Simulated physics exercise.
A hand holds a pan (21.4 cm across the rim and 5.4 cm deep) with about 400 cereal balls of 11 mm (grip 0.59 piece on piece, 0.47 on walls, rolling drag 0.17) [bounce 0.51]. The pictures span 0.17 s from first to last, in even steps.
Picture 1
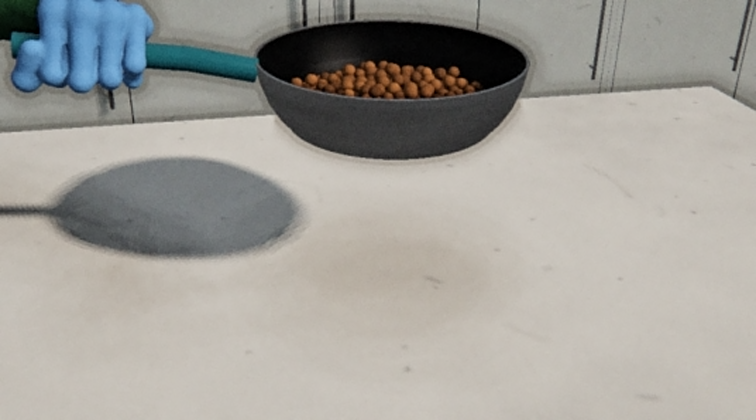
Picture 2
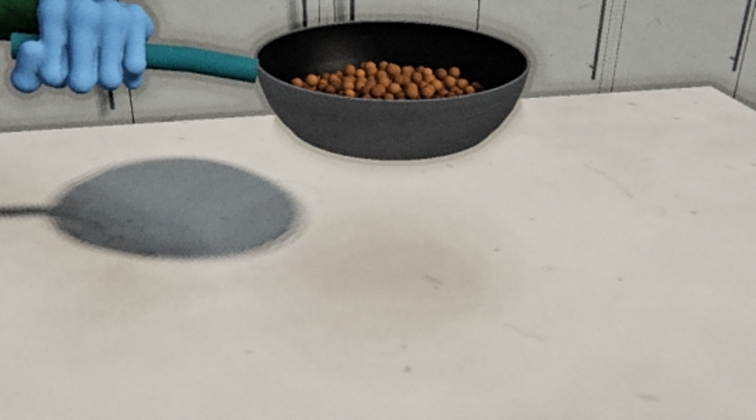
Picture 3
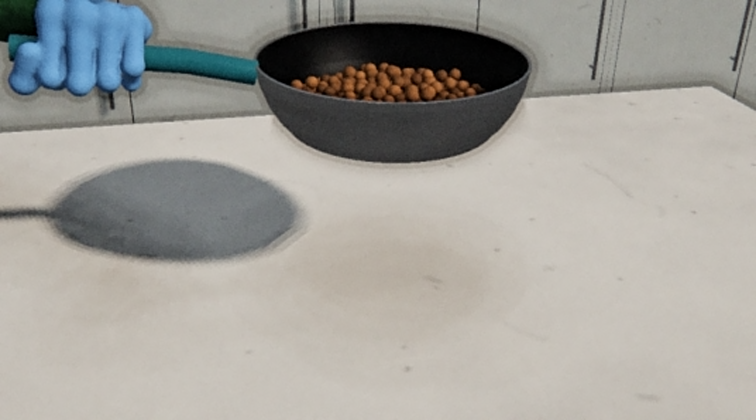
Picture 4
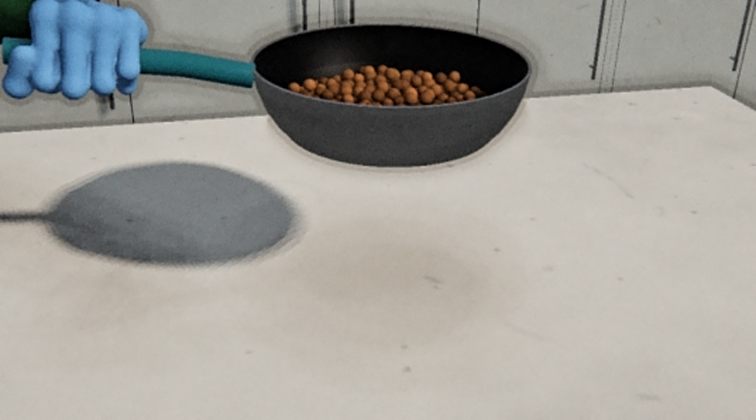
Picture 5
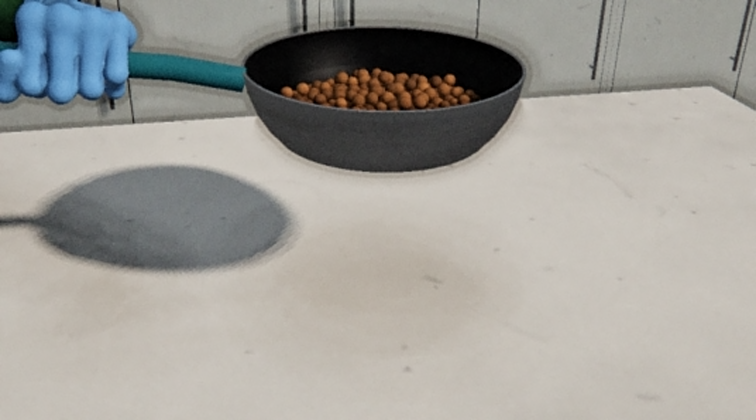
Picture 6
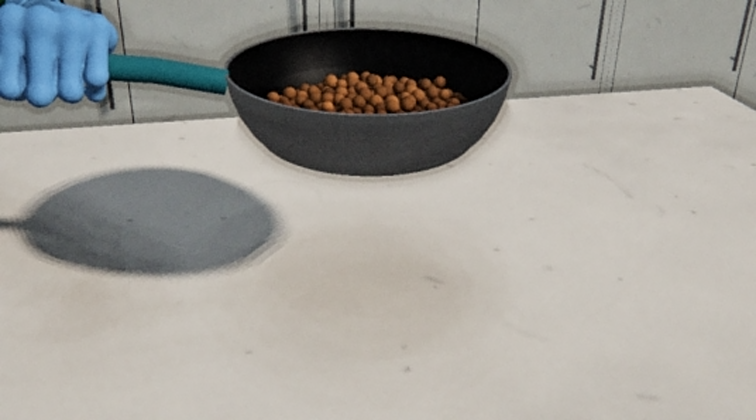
Above a pale tabletop, a blue-gloved hand held a dark pan of small brown balls by its teal handle, barely moving at first, then drew it slowly a little left and slightly lower.
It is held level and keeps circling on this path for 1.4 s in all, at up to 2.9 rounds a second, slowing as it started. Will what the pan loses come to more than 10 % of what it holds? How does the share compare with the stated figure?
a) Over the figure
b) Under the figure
Option b: Under the figure.
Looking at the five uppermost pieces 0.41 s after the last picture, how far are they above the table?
Estimate: Close to 18 cm.
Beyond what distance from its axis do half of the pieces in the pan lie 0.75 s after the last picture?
5.5 cm, give or take.
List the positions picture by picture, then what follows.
In the first frame, pan at (390, 111); tilt 0 degrees; moved 0.0 cm; top of the load at (394, 71).
In the second frame, pan at (391, 111); tilt 0 degrees; moved 0.1 cm; top of the load at (394, 71).
In the third frame, pan at (391, 114); tilt 0 degrees; moved 0.6 cm; top of the load at (395, 73).
In the fourth frame, pan at (390, 118); tilt 0 degrees; moved 1.4 cm; top of the load at (393, 75).
In the fifth frame, pan at (382, 123); tilt 0 degrees; moved 2.4 cm; top of the load at (342, 78).
In the sixth frame, pan at (368, 126); tilt 0 degrees; moved 3.4 cm; top of the load at (331, 81).
Then, 0.41 s after the last picture, pan 100 %; middle of the pieces not yet landed near (365, 109).
Then, 0.75 s after the last picture, pan 100 %; middle of the pieces not yet landed near (360, 111).
Then, 1.06 s after the last picture, pan 100 %; middle of the pieces not yet landed near (373, 109).
Then, 1.36 s after the last picture, pan 100 %; middle of the pieces not yet landed near (341, 110).
In the end, pan 100 %.
